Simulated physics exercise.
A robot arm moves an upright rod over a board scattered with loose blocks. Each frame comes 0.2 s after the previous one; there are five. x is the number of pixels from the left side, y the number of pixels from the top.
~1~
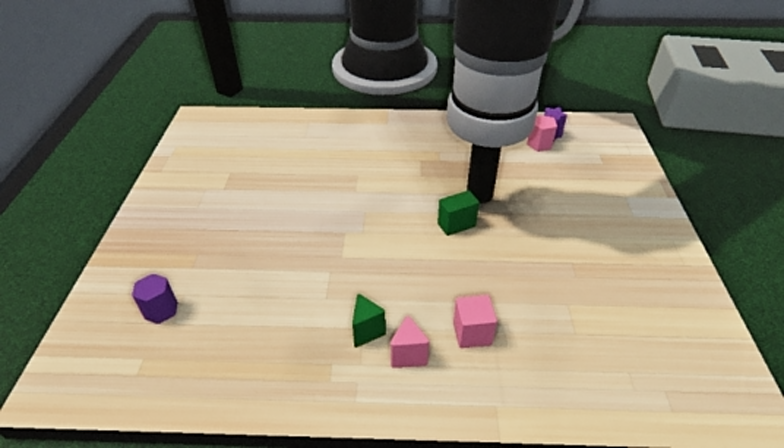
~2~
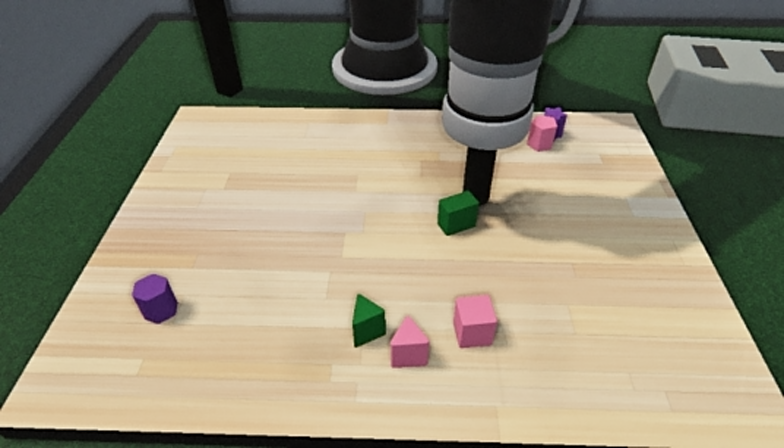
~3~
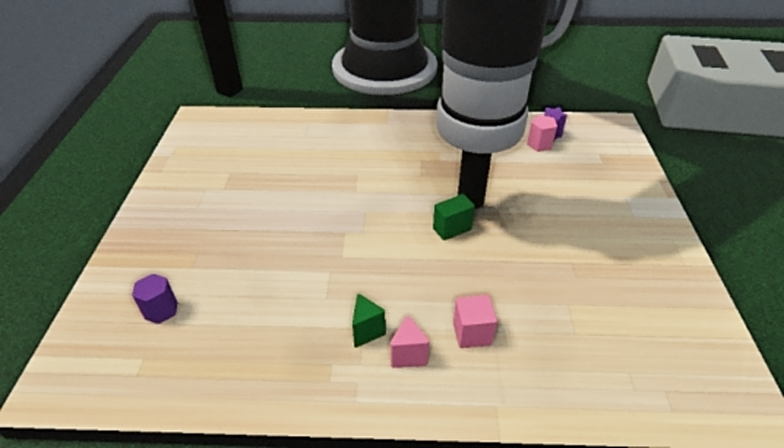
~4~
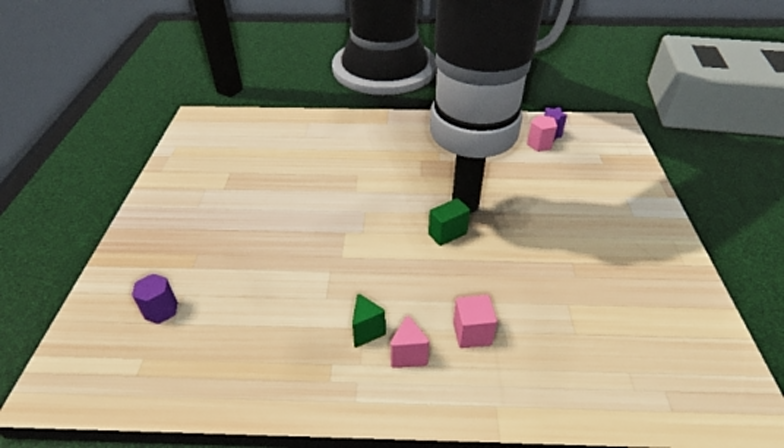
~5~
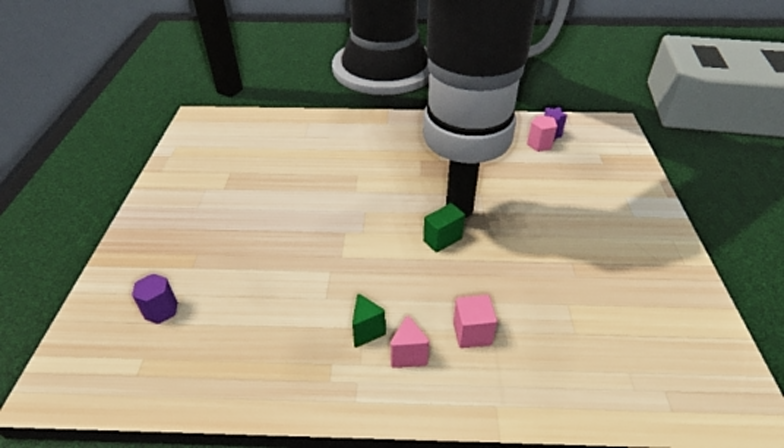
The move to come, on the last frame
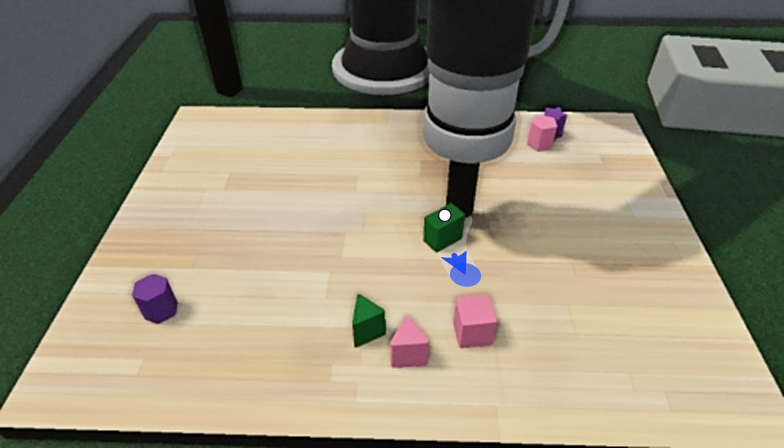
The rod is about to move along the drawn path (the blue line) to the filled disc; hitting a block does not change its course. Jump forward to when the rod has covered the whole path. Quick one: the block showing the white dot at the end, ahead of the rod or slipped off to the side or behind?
The block showing the white dot slips off.
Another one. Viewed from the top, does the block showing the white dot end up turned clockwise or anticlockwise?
It is turned clockwise.
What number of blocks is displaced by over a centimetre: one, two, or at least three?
Total moved: One.
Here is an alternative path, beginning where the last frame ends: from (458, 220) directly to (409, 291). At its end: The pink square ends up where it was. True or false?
True.
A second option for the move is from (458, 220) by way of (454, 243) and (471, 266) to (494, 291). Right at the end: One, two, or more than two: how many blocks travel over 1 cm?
In total, one block gets moved by over 1 cm.
Drawn move, from (458, 220) over (452, 236) and (454, 255) to (465, 275); the dot is on the green rectangle.
The first path, step by step. Halfway along, rod (453, 236); green rectangle (430, 240), turned 20° clockwise.
At the end, rod (467, 265); green rectangle (427, 249), turned 60° clockwise; pink square still.
